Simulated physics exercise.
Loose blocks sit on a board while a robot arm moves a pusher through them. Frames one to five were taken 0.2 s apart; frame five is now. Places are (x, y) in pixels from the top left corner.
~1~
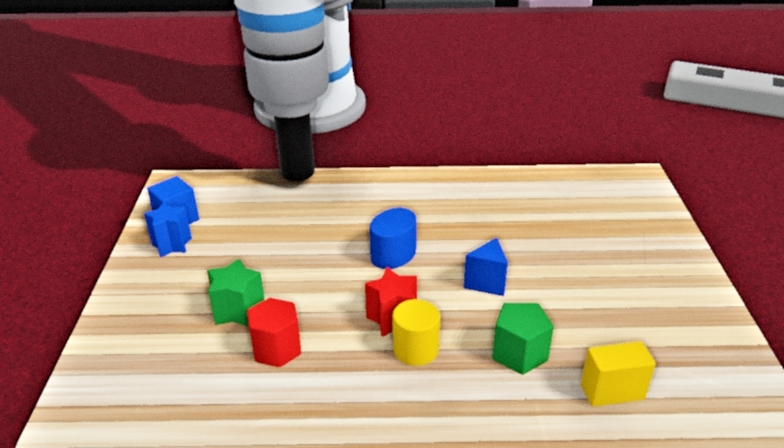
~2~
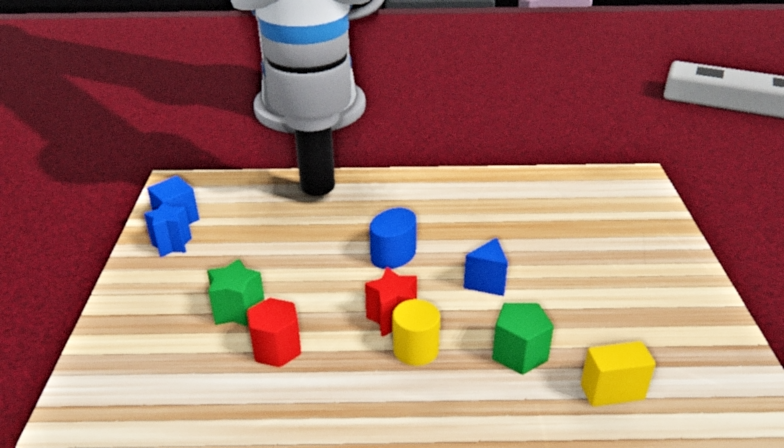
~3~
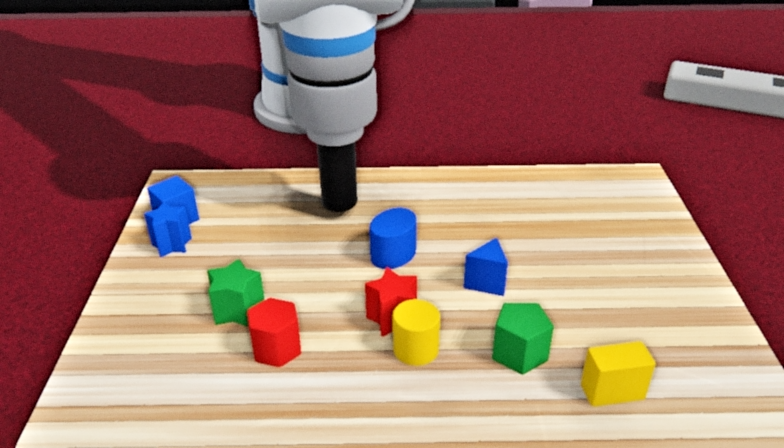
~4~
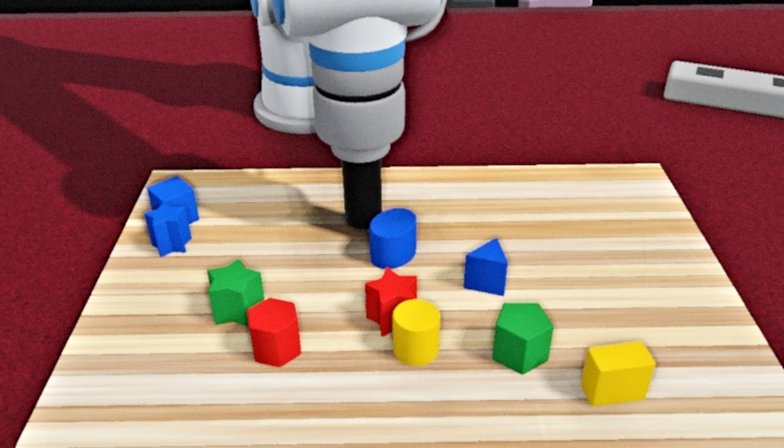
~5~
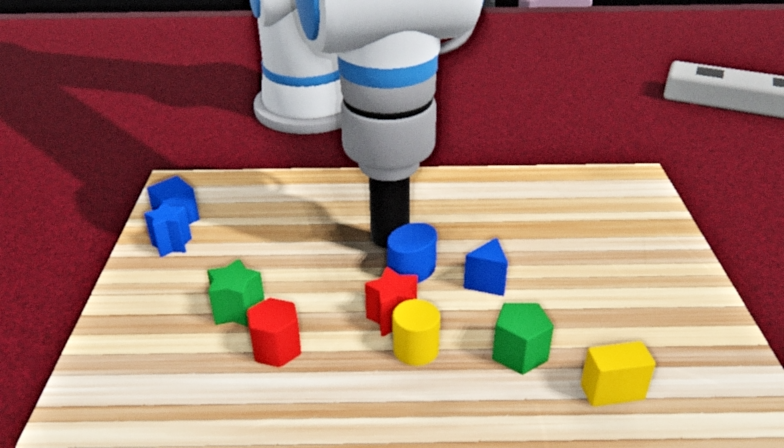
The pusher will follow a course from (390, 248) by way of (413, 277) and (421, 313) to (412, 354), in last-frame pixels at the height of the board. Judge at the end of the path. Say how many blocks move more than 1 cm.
The push moves three or more blocks more than 1 cm.
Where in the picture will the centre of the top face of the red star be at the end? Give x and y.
Near (372, 305).
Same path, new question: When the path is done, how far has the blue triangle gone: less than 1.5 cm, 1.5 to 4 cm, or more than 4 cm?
The answer is under 1.5 cm.
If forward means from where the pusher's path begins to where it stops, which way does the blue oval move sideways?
Answer: Left.
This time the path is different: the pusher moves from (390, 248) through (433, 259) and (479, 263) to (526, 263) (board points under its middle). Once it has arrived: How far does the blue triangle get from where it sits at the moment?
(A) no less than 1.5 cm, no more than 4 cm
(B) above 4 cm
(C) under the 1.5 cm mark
I'll go with C - under the 1.5 cm mark.
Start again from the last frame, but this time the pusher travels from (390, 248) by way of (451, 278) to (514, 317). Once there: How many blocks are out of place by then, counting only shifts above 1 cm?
Answer: Two blocks.
What follows on the original path. One third of the way, pusher (414, 269); blue oval (441, 267); yellow cylinder (416, 317).
Two thirds of the way, pusher (421, 305); red star (385, 293), turned 40° clockwise; blue oval (466, 296), turned 45° anticlockwise; yellow cylinder (416, 321).
At the end, pusher (412, 344); red star (372, 305), turned 90° clockwise; blue oval (468, 299), turned 55° anticlockwise; yellow cylinder (409, 354); blue triangle in place.
